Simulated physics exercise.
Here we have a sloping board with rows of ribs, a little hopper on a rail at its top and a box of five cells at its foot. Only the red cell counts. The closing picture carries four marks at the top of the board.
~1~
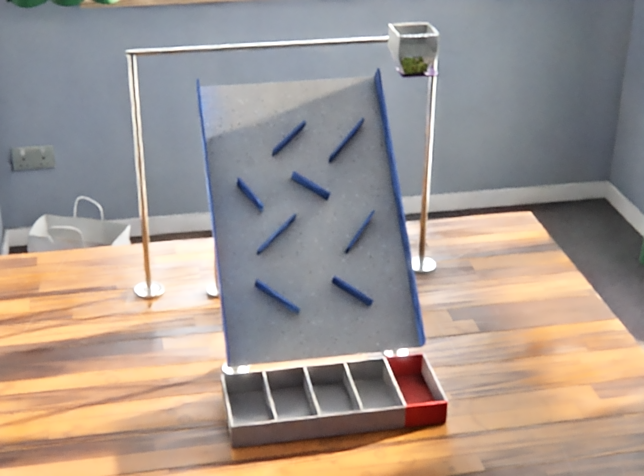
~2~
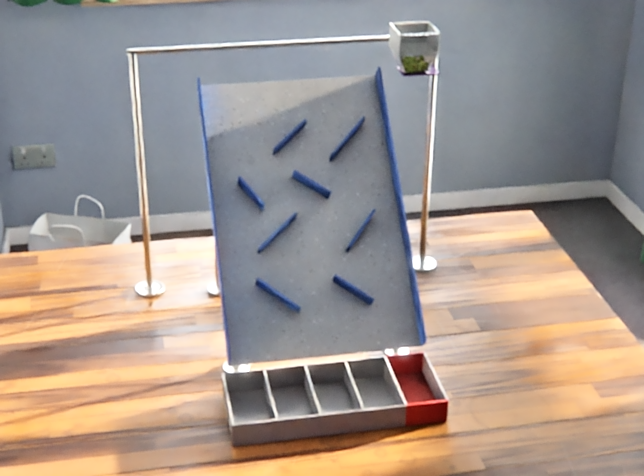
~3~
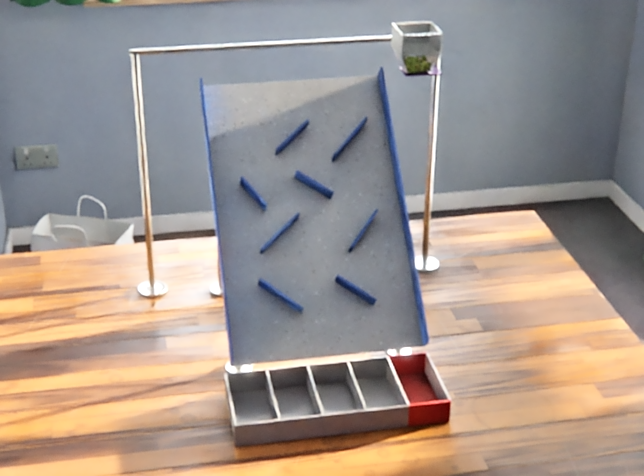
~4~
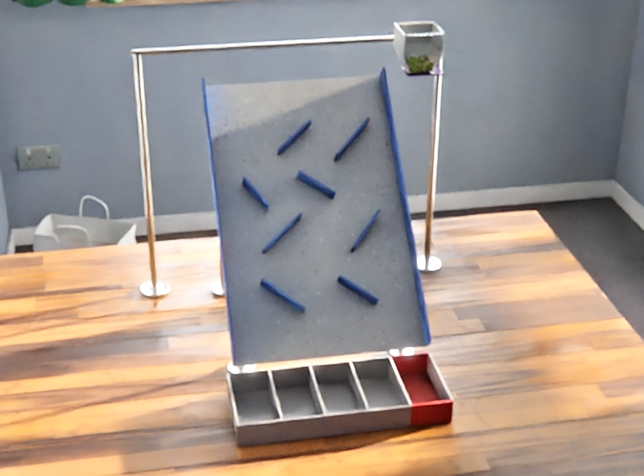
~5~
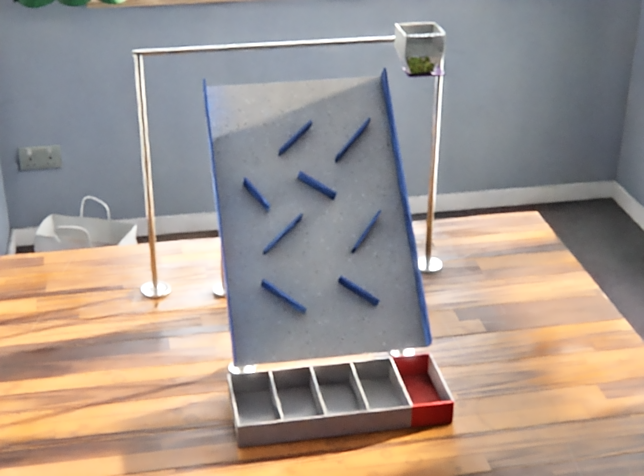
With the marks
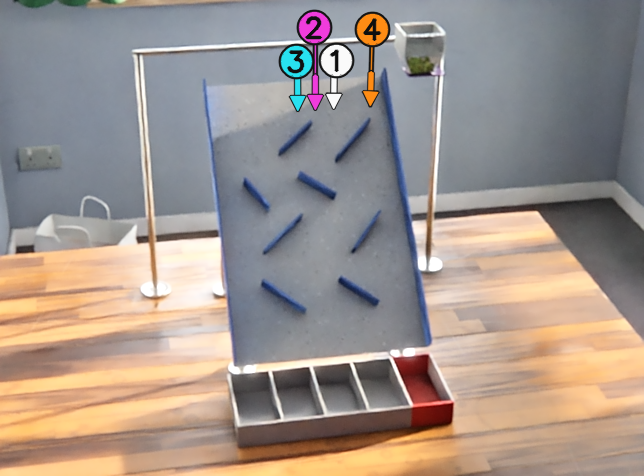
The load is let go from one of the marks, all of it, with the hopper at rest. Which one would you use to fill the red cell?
It is 4.
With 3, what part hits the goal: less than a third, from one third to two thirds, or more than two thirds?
Mark 3 gives less than a third.
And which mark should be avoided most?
The answer is 3.
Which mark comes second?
The answer is 1.
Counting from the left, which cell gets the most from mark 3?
The first from the left.
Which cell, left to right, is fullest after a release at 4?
The fifth.
On the marked copy, mark 1 meets the board at (333, 103); mark 2 meets the board at (315, 104); mark 3 meets the board at (297, 105); mark 4 meets the board at (370, 100).
For mark 1, about a third in the red cell, about half in other cells, a small part outside the box.
For mark 2, about a quarter in the red cell, most in other cells.
For mark 3, a small part in the red cell, about two thirds in other cells, about a quarter outside the box.
For mark 4, about half in the red cell, about a quarter in other cells, about a quarter outside the box.
